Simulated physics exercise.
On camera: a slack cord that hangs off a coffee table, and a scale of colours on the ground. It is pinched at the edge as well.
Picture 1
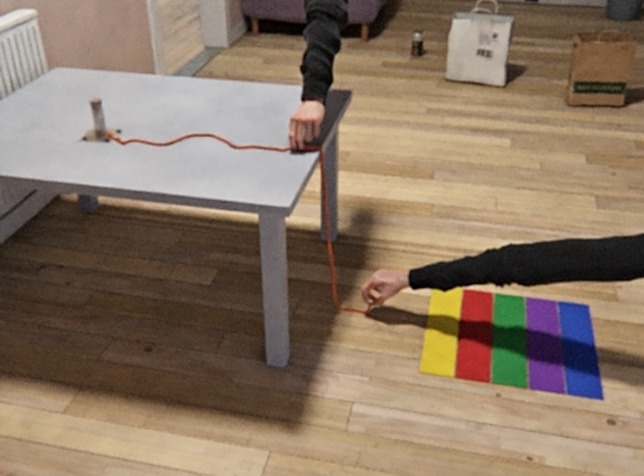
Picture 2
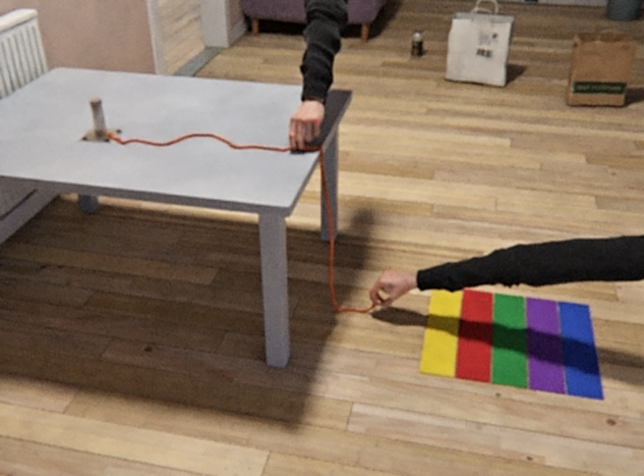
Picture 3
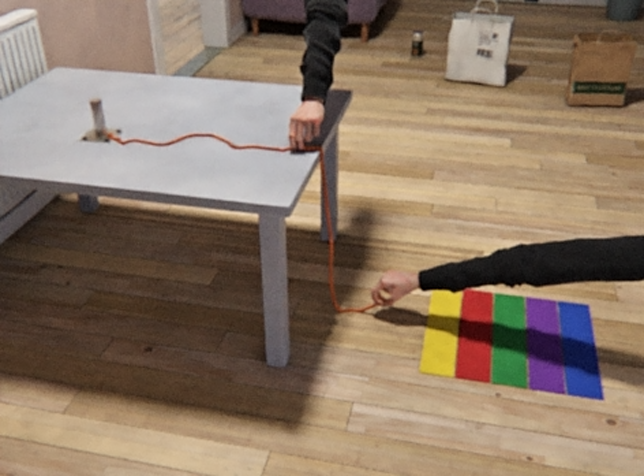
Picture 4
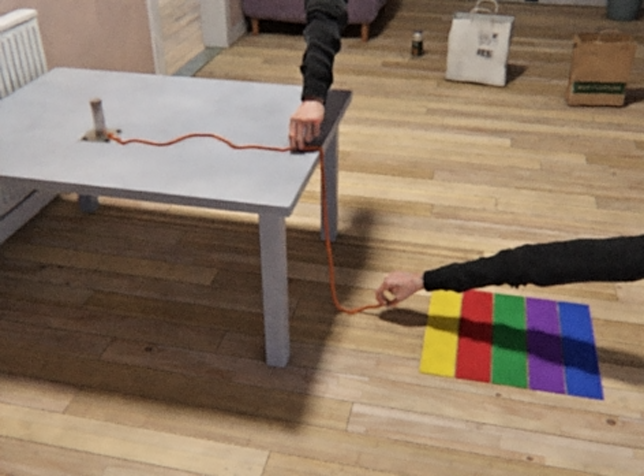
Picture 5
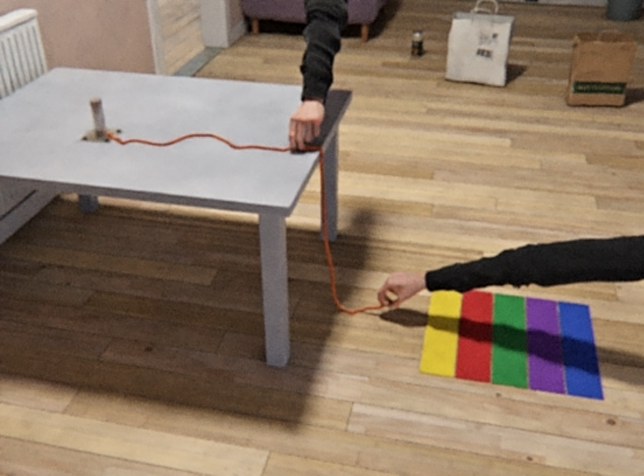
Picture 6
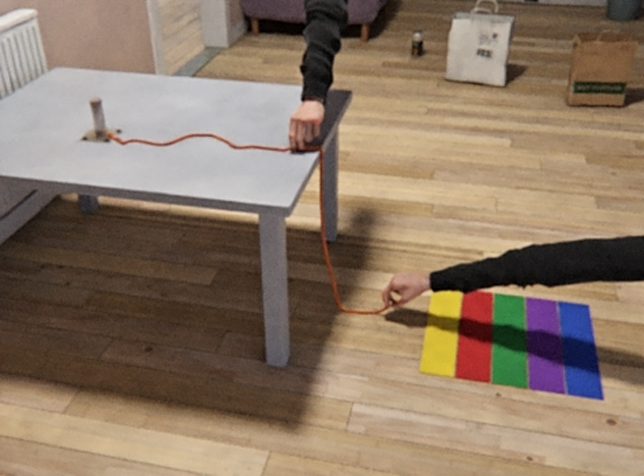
The clip opens on a slack orange cord running across a light table and hanging over its edge, where one hand pinches it. Near the floor, another hand holds the cord's lower end and shifts it slightly to the right, toward a mat of five coloured stripes, while the upper hand stays still.
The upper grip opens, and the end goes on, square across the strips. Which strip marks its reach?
The purple one.
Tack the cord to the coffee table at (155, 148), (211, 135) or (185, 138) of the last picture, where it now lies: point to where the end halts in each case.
Try by try, around (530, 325), (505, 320) and (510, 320).
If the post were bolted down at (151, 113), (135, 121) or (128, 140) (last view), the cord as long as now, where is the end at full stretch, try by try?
Near (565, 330), (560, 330) and (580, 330).
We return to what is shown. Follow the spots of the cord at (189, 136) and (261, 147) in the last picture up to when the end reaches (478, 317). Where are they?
Near (214, 142) and (303, 148).
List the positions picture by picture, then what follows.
The first frame shows end (371, 302); yellow (438, 357); red (474, 362); green (509, 367); purple (546, 373); blue (583, 378).
The second frame shows end (378, 303); cord through (127, 142) (198, 135) (261, 148) (322, 168) (331, 235) (333, 298).
The third frame shows end (380, 304).
The fourth frame shows end (384, 304); cord through (127, 142) (198, 135) (261, 148) (322, 168) (327, 234) (334, 298).
The fifth frame shows end (387, 304).
The sixth frame shows end (391, 305); cord through (127, 142) (198, 135) (261, 148) (321, 168) (323, 234) (337, 297).
Soon after, end near (478, 317); over red.
After that, end near (519, 322); over green.
At the stop, end near (544, 326); over purple. It halts on the purple strip.
